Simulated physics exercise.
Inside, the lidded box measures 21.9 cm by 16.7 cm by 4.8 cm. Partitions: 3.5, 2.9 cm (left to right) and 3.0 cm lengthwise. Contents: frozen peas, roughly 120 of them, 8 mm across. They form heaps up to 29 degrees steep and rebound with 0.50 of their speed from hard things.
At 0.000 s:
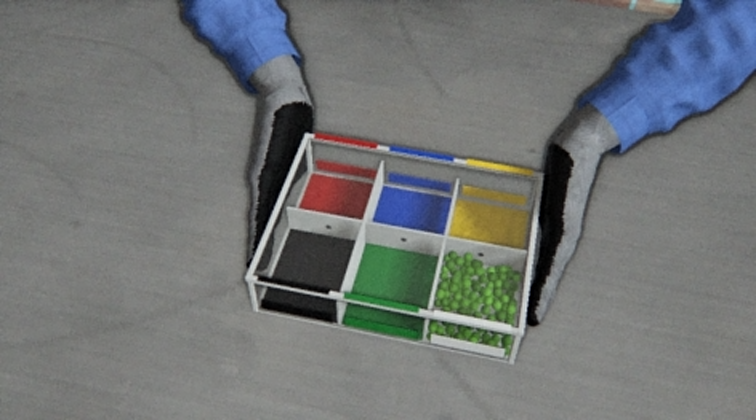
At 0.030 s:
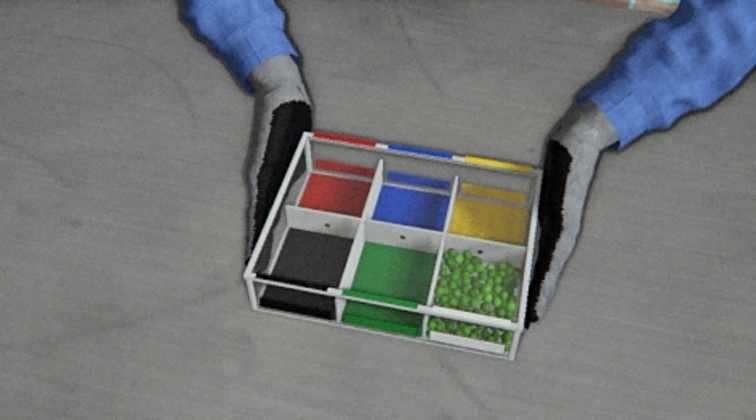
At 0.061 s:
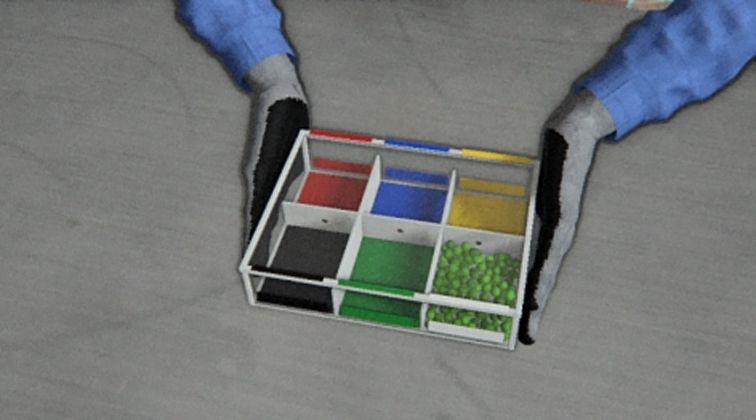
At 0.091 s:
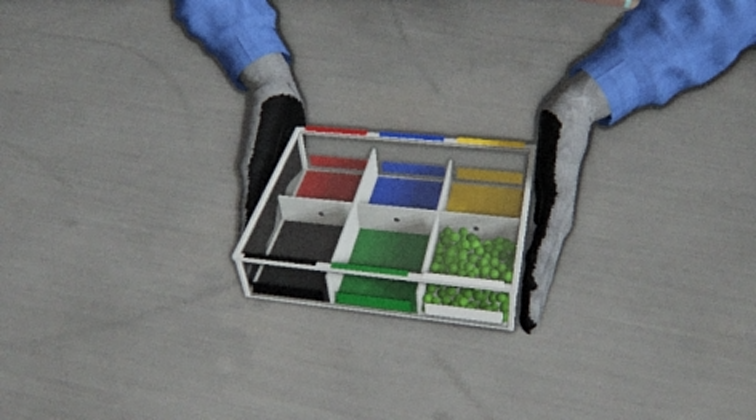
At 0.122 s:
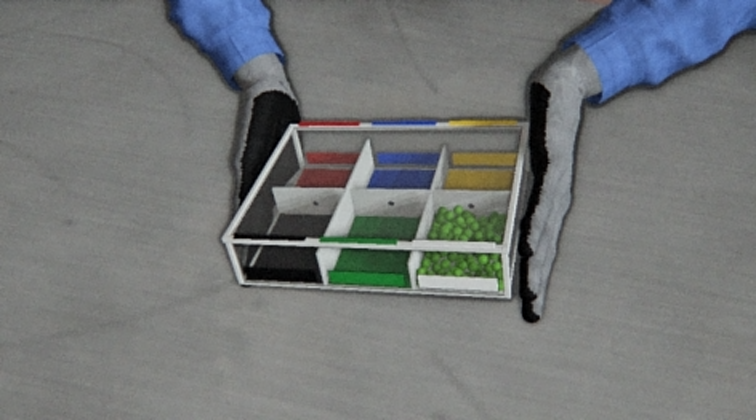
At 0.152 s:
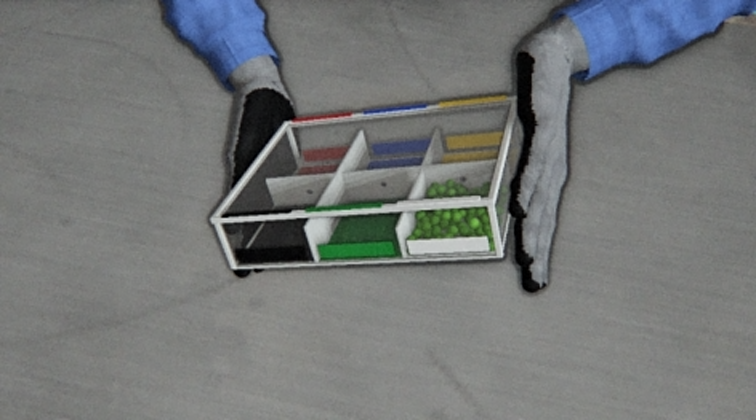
Over a grey surface, two gloved hands held a clear lidded box with six coloured compartments, green peas in the front right one, then tilted it gradually, raising its right side.
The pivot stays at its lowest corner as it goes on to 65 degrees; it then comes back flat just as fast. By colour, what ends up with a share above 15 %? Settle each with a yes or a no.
For red, no; for blue, yes; for green, yes; for yellow, no; for white, yes; for black, no.
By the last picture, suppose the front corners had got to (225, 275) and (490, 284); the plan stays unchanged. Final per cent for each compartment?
Red 0; blue 0; green 40; yellow 0; white 60; black 0.
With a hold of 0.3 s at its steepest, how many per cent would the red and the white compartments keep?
Result - red: 10 %; white: 35 %.
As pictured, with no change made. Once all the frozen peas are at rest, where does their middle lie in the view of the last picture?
I'd put it at about (415, 252).
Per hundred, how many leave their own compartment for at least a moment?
65 per cent, give or take.
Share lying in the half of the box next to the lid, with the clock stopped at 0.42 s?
About 70 per cent.
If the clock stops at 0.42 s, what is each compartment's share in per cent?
Red 0; blue 5; green 15; yellow 10; white 70; black 0.
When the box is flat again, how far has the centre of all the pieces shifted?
I'd say close to 7.0 cm in total.
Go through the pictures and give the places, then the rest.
Box tilt 0 degrees, front corners at (252, 277) and (518, 330); white 100 %, in the first picture.
Box tilt 1 degrees, front corners at (250, 274) and (518, 325), in the second picture.
Box tilt 4 degrees, front corners at (246, 267) and (516, 311), lowest corner left back, in the third picture.
Box tilt 9 degrees, front corners at (239, 255) and (512, 287), lowest corner left back, in the fourth picture.
Box tilt 16 degrees, front corners at (229, 238) and (503, 247), lowest corner left back, in the fifth picture.
Box tilt 24 degrees, front corners at (217, 218) and (489, 200), lowest corner left back; white 100 %. Its pace works out near 260 degrees a second, in the sixth picture.
After 0.42 s, tilt 62 degrees; blue 5 %, green 15 %, yellow 10 %, white 70 %.
After 0.59 s, tilt 23 degrees; blue 30 %, green 20 %, yellow 5 %, white 35 %.
Then, at 0.89 s, tilt 0 degrees; blue 30 %, green 25 %, yellow 5 %, white 35 %.
At rest (1.2 s), red 0 %, blue 30 %, green 25 %, yellow 5 %, white 35 %, black 0 %.
